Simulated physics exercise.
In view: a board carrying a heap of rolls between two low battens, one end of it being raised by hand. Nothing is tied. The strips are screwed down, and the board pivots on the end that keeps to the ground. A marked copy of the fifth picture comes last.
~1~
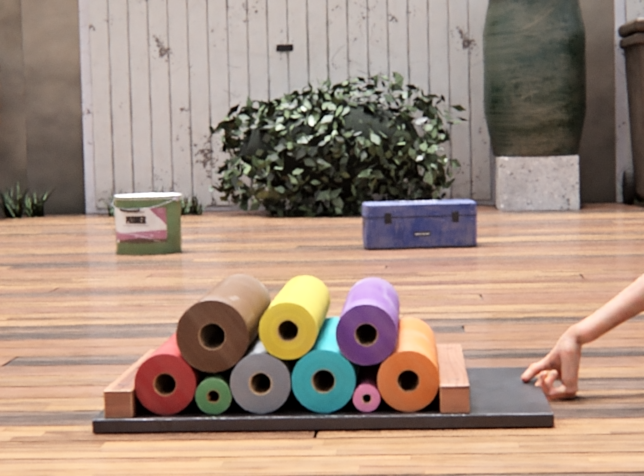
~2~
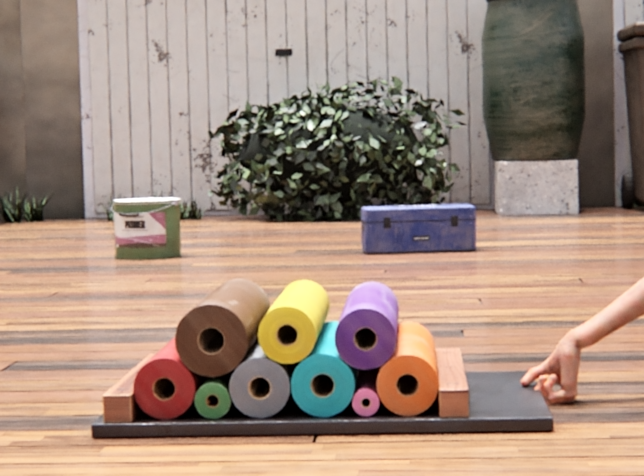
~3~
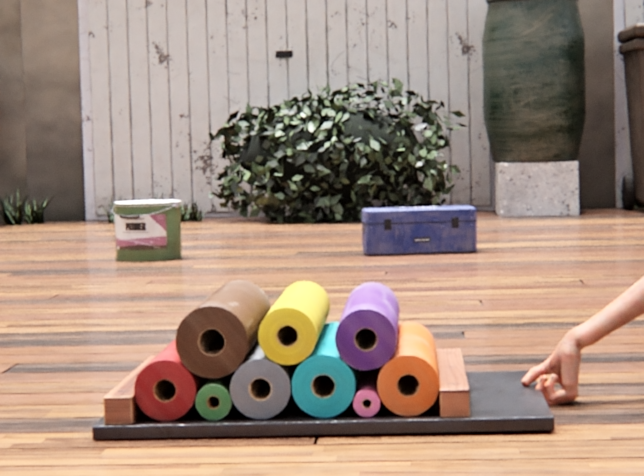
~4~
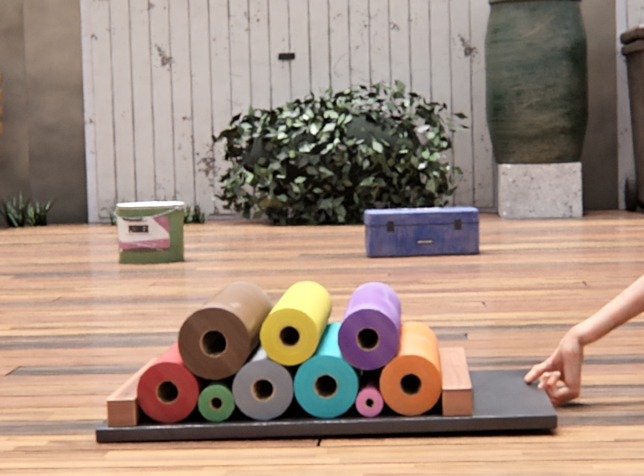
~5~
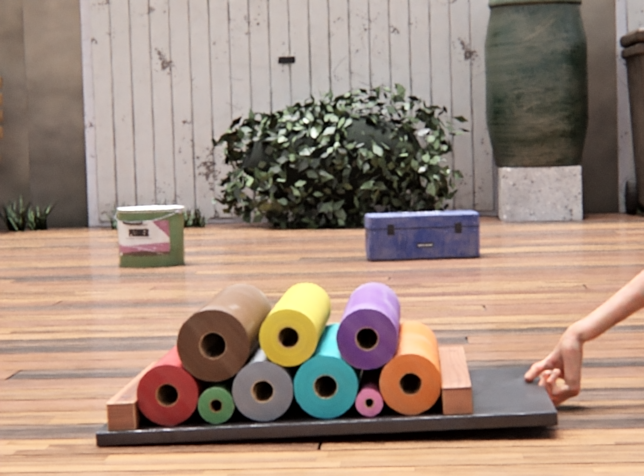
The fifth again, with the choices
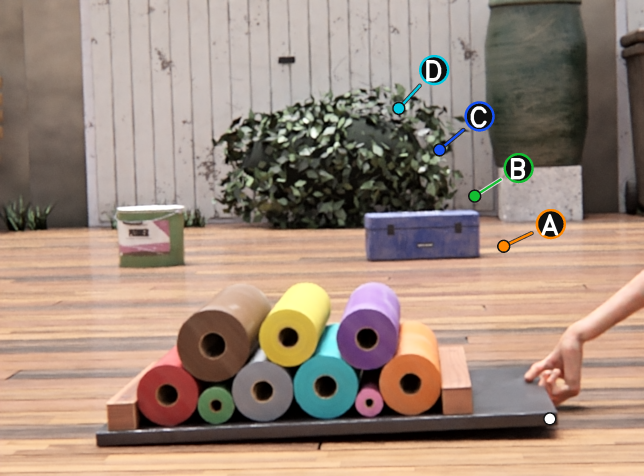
Hand at right slightly raising one end of a dark board holding stacked coloured rolls between wooden strips, the rolls staying in place.
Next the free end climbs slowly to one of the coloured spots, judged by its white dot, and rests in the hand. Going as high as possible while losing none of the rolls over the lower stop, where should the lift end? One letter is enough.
The last mark within the limit is C.
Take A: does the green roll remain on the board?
The green roll: Yes.
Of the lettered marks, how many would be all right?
The number is three.
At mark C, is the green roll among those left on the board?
The green roll: Yes.
On the marked copy, A at (504, 246); B at (474, 196); C at (439, 150); D at (399, 108); the white dot at (550, 419).
Taking C. A third of the way, board at 20°.
Two thirds of the way, board at 38°.
When it is over, board at 38°, none over the low batten.
As for the rest, A none over the low batten; B none over the low batten; D three over the low batten (brown, yellow, purple).
